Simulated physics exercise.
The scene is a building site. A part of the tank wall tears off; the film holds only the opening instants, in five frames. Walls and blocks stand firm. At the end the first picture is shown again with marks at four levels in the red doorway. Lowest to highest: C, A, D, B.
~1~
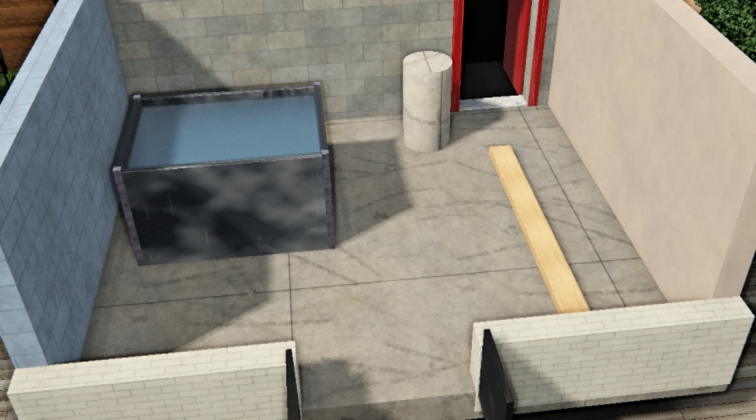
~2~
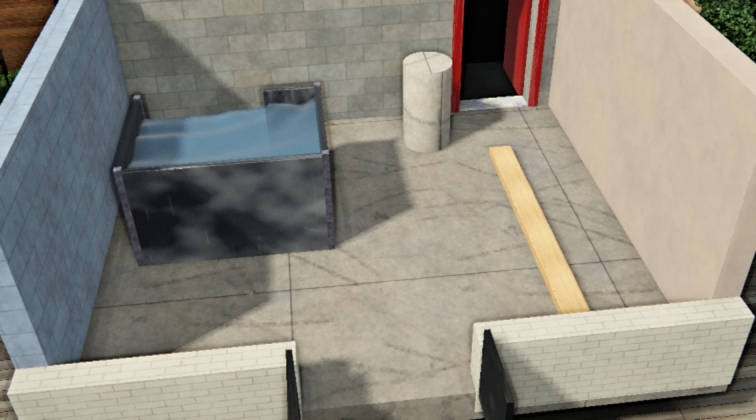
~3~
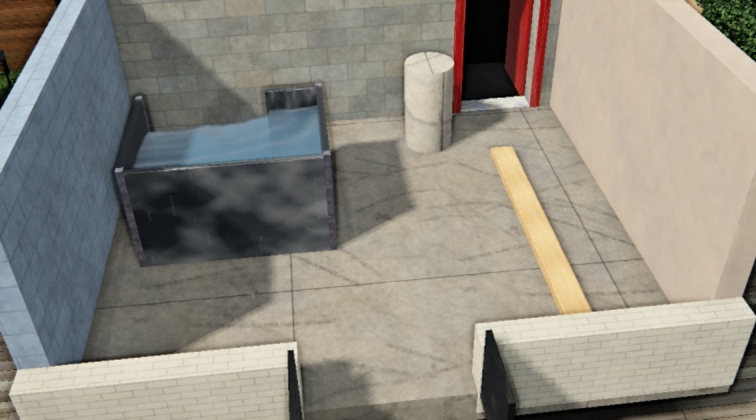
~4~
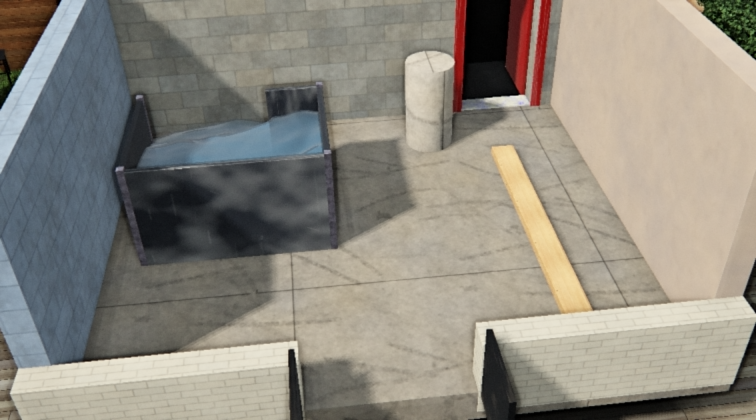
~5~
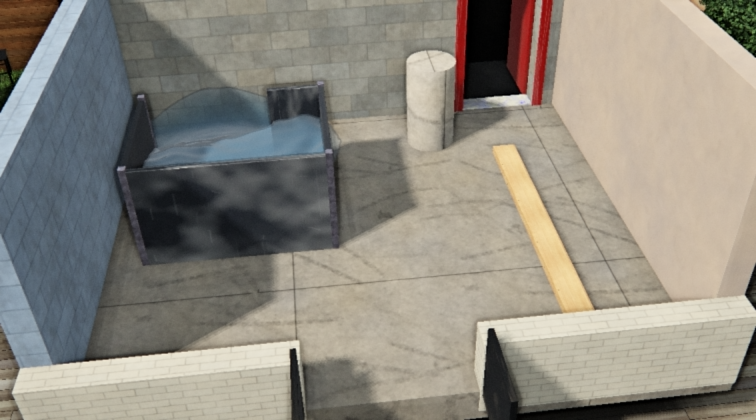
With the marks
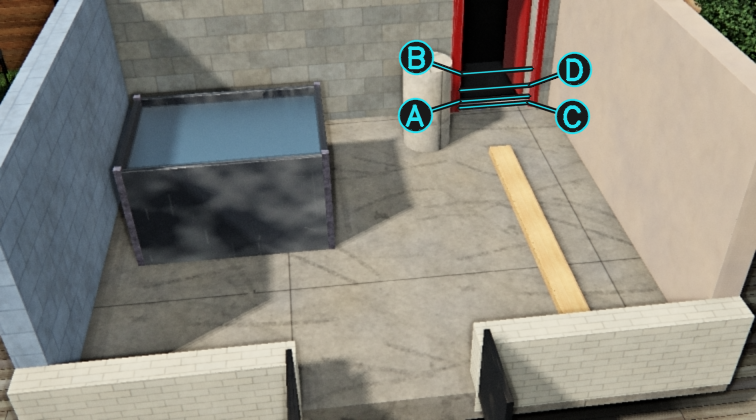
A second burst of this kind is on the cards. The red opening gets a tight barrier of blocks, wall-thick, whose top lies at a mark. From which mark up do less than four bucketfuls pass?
Go for A.
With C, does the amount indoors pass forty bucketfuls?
No.
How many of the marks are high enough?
Three of the four.
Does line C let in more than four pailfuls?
Yes, it does.
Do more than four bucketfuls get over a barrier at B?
No, that is safe.
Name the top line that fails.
C it is.
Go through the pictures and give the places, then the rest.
The first frame shows water in the tank at rest, its middle at (227, 132); foot of the red doorway at (493, 108); open gate at (385, 327).
In the second frame, water covers 2 % of the ground, its front hidden from here.
In the third frame, water covers 5 % of the ground, its front hidden from here.
In the fourth frame, water covers 11 % of the ground, its front hidden from here.
In the fifth frame, water covers 13 % of the ground, its front hidden from here.
On the marked copy, A at (494, 98); B at (496, 71); C at (493, 105); D at (495, 87); from the bottom up C, A, D, B.
Choosing A, a bucket or two gets in.
Choosing B, nothing gets over.
Choosing C, about 14 bucketfuls get in.
Choosing D, nothing gets over.
